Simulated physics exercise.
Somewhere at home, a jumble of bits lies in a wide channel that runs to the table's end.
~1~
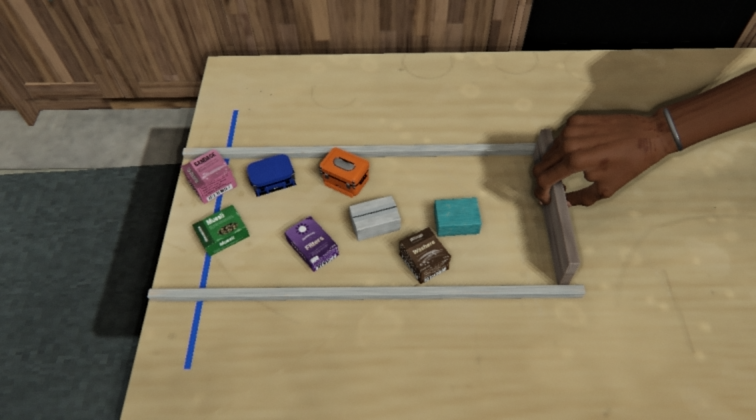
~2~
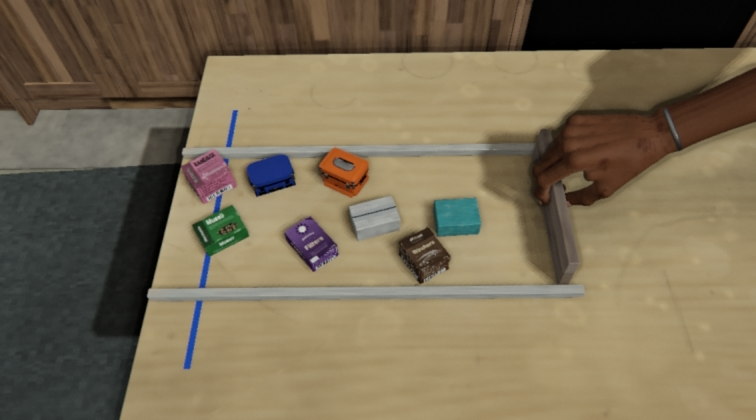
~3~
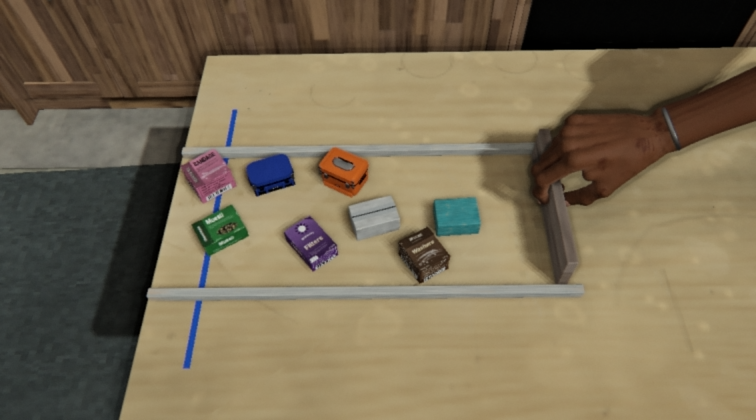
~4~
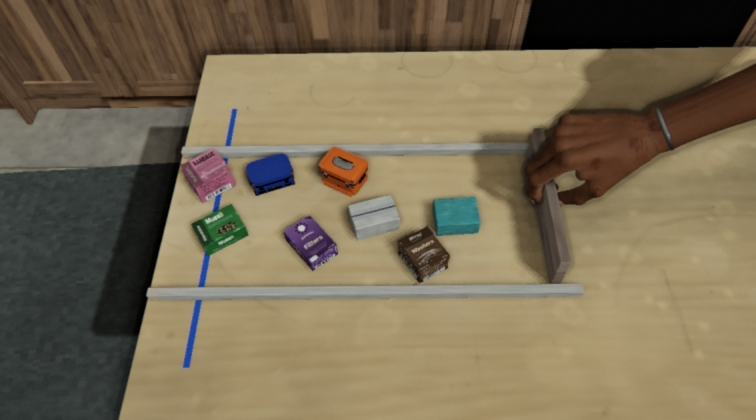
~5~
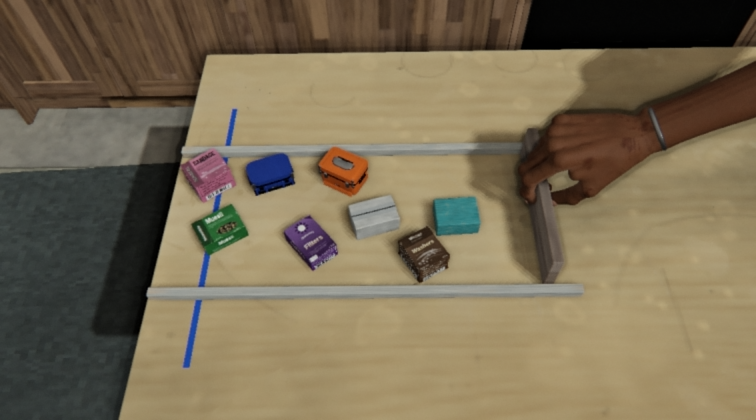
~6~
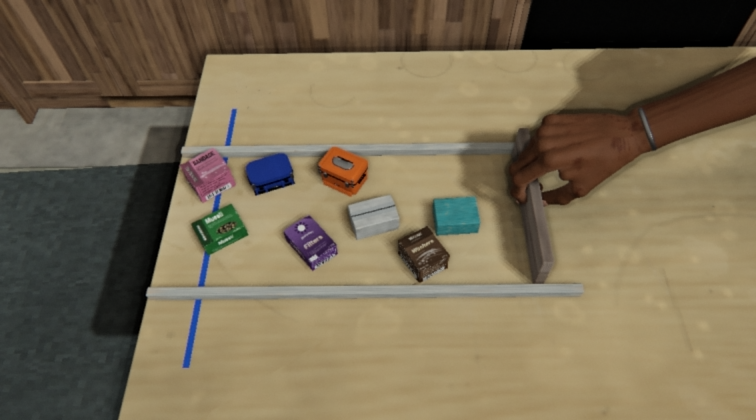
A hand slides a board slightly left between two rails toward small, still boxes.
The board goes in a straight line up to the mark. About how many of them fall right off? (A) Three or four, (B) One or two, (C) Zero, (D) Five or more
Five or more.
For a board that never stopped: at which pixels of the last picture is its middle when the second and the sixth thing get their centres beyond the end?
In pixels, around (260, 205) followed by around (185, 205).
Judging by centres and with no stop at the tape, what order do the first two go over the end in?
In order: The pink box, the green box.
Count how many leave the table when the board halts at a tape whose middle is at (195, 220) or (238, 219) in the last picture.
On the floor, 5 then 2.
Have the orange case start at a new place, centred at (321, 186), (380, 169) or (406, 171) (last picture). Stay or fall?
The orange case does not fall; survives; does not fall.
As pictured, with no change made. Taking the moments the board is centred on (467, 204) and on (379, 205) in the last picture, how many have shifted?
First 1, after that 4.
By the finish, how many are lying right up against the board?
Well, it touches 3.
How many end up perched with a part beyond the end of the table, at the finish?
Things overhanging at the end: 0.
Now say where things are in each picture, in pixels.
The first frame shows pink box (210, 176); green box (221, 231); blue case (272, 175); board (554, 204); tape (215, 221).
The second frame shows green box (221, 231); orange case (345, 173).
The third frame shows blue case (271, 175); purple box (311, 243).
The fourth frame shows pink box (209, 176); turquoise block (456, 216).
The fifth frame shows green box (220, 230); brown box (423, 254).
The sixth frame shows pink box (208, 175); green box (220, 230); blue case (271, 174); board (531, 203); tape (214, 219).
Early on, none off yet; pink box at rest near (208, 175); green box at rest near (220, 230); blue case at rest near (271, 174).
A while later, none off yet; pink box travelled about its own width near (167, 172); green box travelled about its own width near (166, 242); blue case travelled about its own width near (212, 178).
Finally, the number that fall off is five or more; lost, white box, purple box, blue case, green box and pink box.
